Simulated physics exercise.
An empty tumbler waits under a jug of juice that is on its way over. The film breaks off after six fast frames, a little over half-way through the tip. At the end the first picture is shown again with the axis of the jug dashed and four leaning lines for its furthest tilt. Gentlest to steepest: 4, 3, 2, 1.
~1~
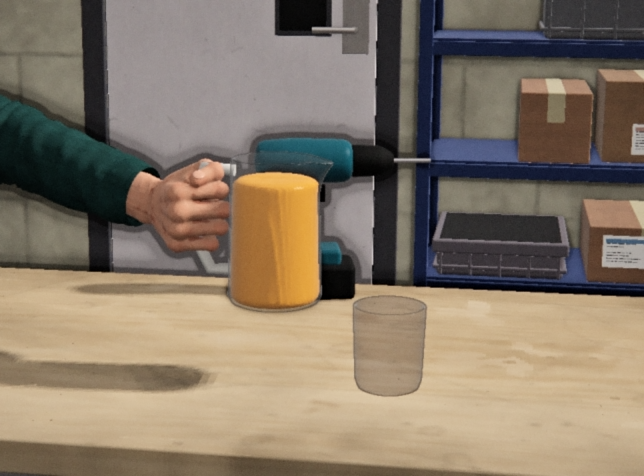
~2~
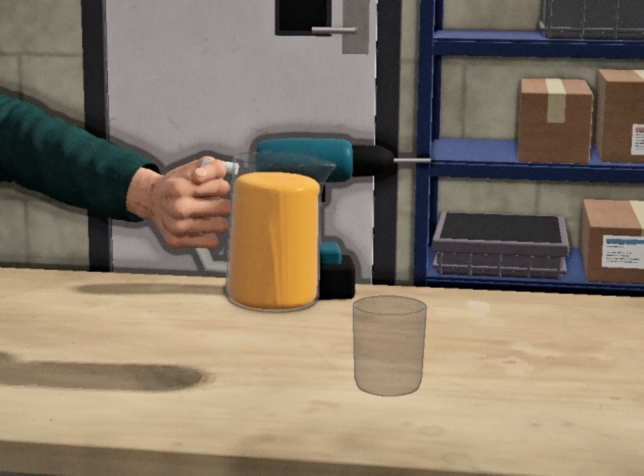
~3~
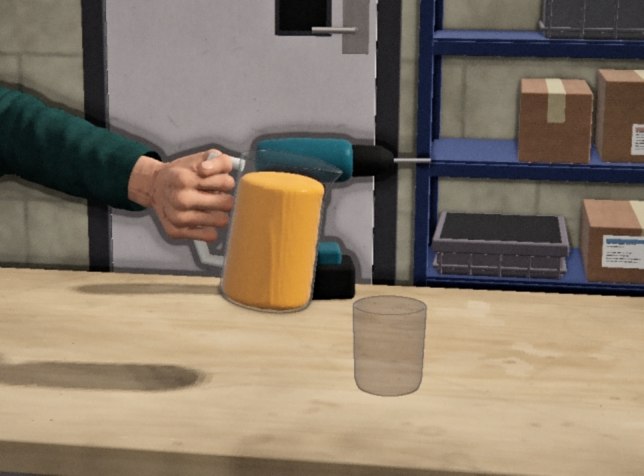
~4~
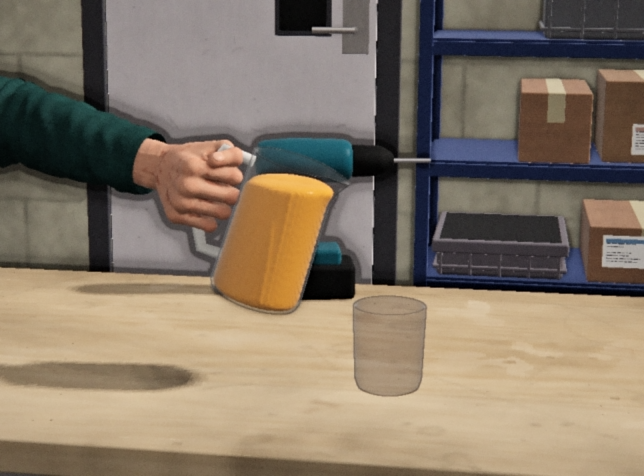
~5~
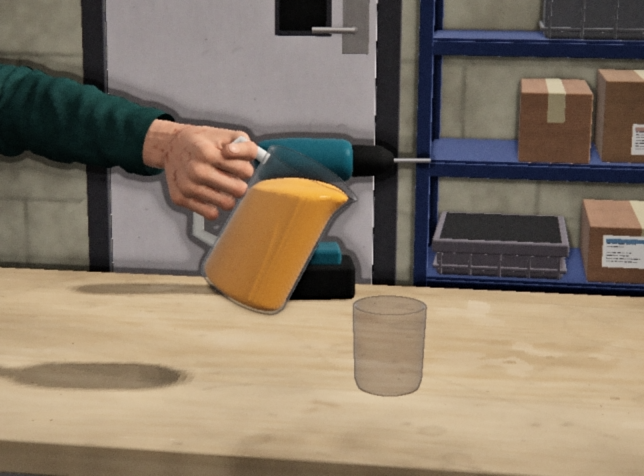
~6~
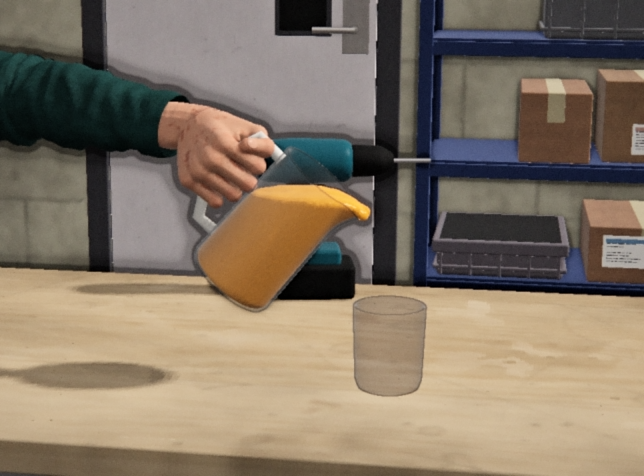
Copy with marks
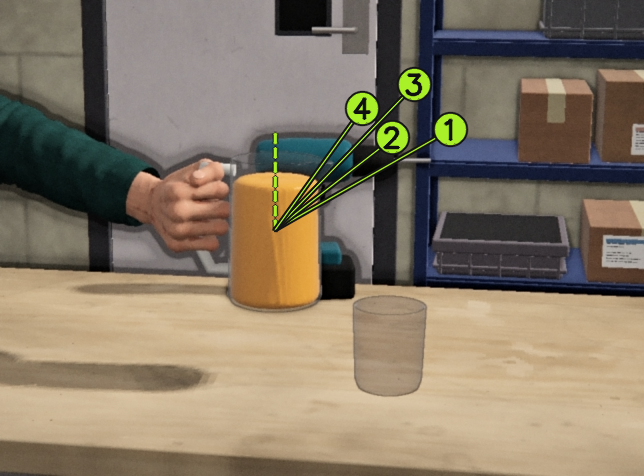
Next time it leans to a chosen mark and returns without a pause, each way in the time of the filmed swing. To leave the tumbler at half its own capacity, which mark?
I would pick mark 1.
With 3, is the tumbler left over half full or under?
Under.
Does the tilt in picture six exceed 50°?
No.
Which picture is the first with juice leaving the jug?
Picture 6.
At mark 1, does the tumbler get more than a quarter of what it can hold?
Yes.
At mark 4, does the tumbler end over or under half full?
Under.
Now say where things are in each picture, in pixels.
The first picture shows upright, lip at (331, 163); rim of the tumbler round (390, 305); nothing has left yet.
The second picture shows tipped about 2°, lip at (333, 165); nothing has left yet.
The third picture shows tipped about 8°, lip at (340, 172); nothing has left yet.
The fourth picture shows tipped about 17°, lip at (349, 183); nothing has left yet.
The fifth picture shows tipped about 28°, lip at (356, 199); nothing has left yet.
The sixth picture shows tipped about 40°, lip at (361, 217); juice is over the lip, down to (361, 217).
On the marked copy, 1 at (435, 138); 2 at (379, 148); 3 at (403, 96); 4 at (352, 122).
For mark 1, the tumbler ends with about 50 % of what it can hold.
For mark 2, the tumbler ends with about 35 % of what it can hold.
For mark 3, the tumbler ends with about 21 % of what it can hold.
For mark 4, the tumbler ends with about 11 % of what it can hold.
